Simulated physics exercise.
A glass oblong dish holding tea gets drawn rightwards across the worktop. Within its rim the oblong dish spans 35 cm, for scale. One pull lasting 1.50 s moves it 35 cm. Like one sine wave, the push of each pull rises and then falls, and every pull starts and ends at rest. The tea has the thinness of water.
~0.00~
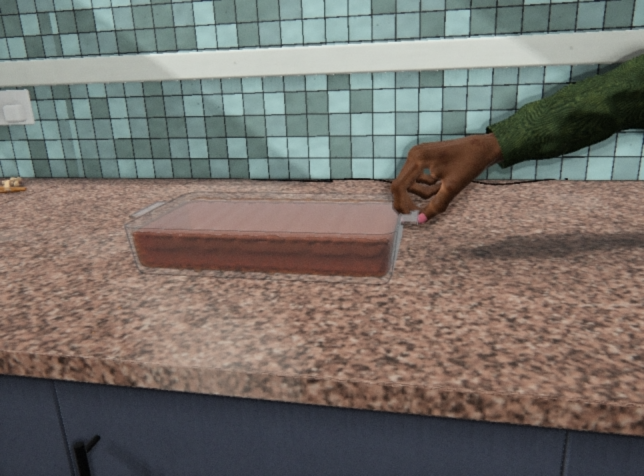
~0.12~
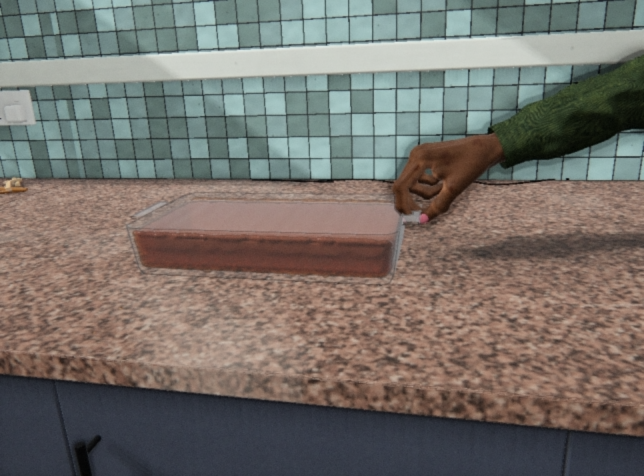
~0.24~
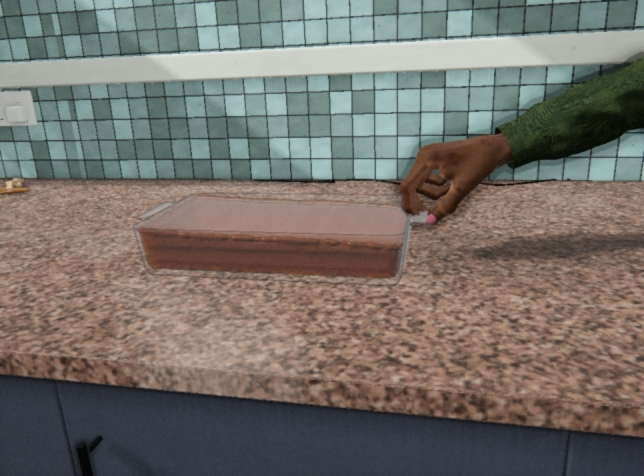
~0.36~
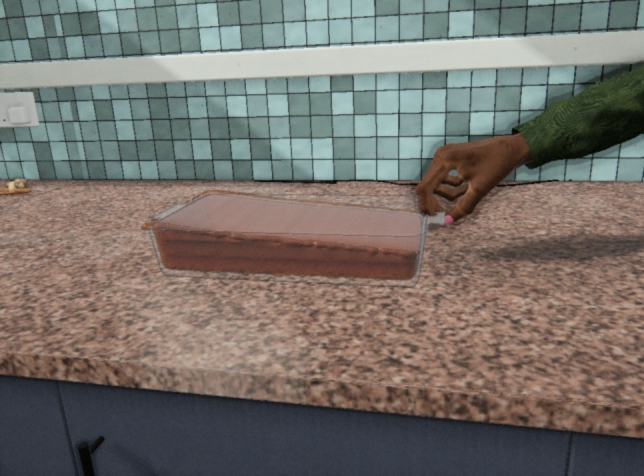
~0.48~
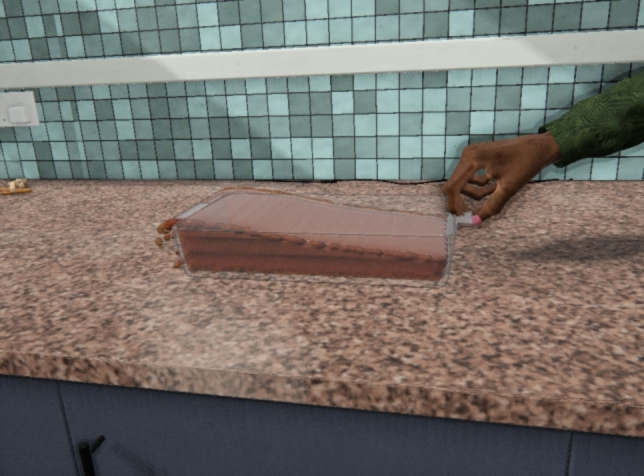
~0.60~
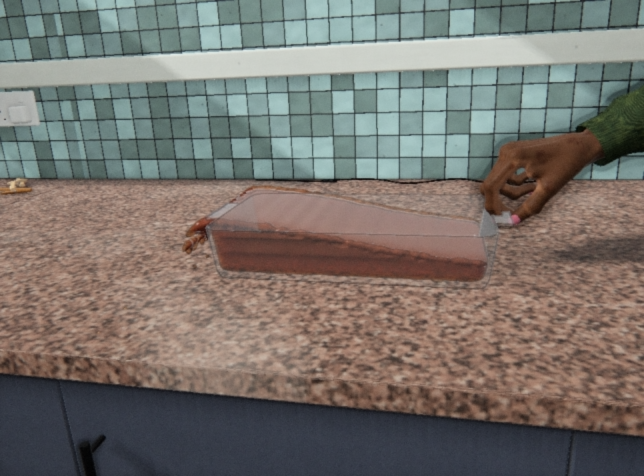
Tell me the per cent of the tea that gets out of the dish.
I would say close to 18 per cent gets out.
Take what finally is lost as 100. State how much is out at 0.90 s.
30 per cent or so.
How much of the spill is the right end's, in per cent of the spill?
I'd say close to 60 in a hundred leaves on the right.
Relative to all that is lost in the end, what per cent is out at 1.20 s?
Around 60%.
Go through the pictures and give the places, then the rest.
In the first picture, it has moved 0.0 cm; in the oblong dish the surface runs from (162, 214) to (399, 218), rim (402, 214); the tea stands 9 mm below the rim.
In the second picture, it has moved 0.1 cm; in the oblong dish the surface runs from (163, 213) to (401, 220).
In the third picture, it has moved 0.9 cm; in the oblong dish the surface runs from (168, 209) to (408, 224).
In the fourth picture, it has moved 2.8 cm; in the oblong dish the surface runs from (182, 209) to (424, 230).
In the fifth picture, it has moved 6.2 cm; in the oblong dish the surface runs from (203, 209) to (450, 234).
In the sixth picture, it has moved 10.7 cm; in the oblong dish the surface runs from (234, 208) to (485, 238).
After 0.90 s it has gone 24 cm; 5 per cent is out over the left end and 0 over the right.
After 1.20 s it has gone 33 cm; 5 per cent is out over the left end and 5 over the right.
After 1.49 s it has gone 35 cm; 5 per cent is out over the left end and 9 over the right.
After 1.79 s it has gone 35 cm; 7 per cent is out over the left end and 9 over the right.
In the end 18 per cent is out in all, 7 of it over the left end.
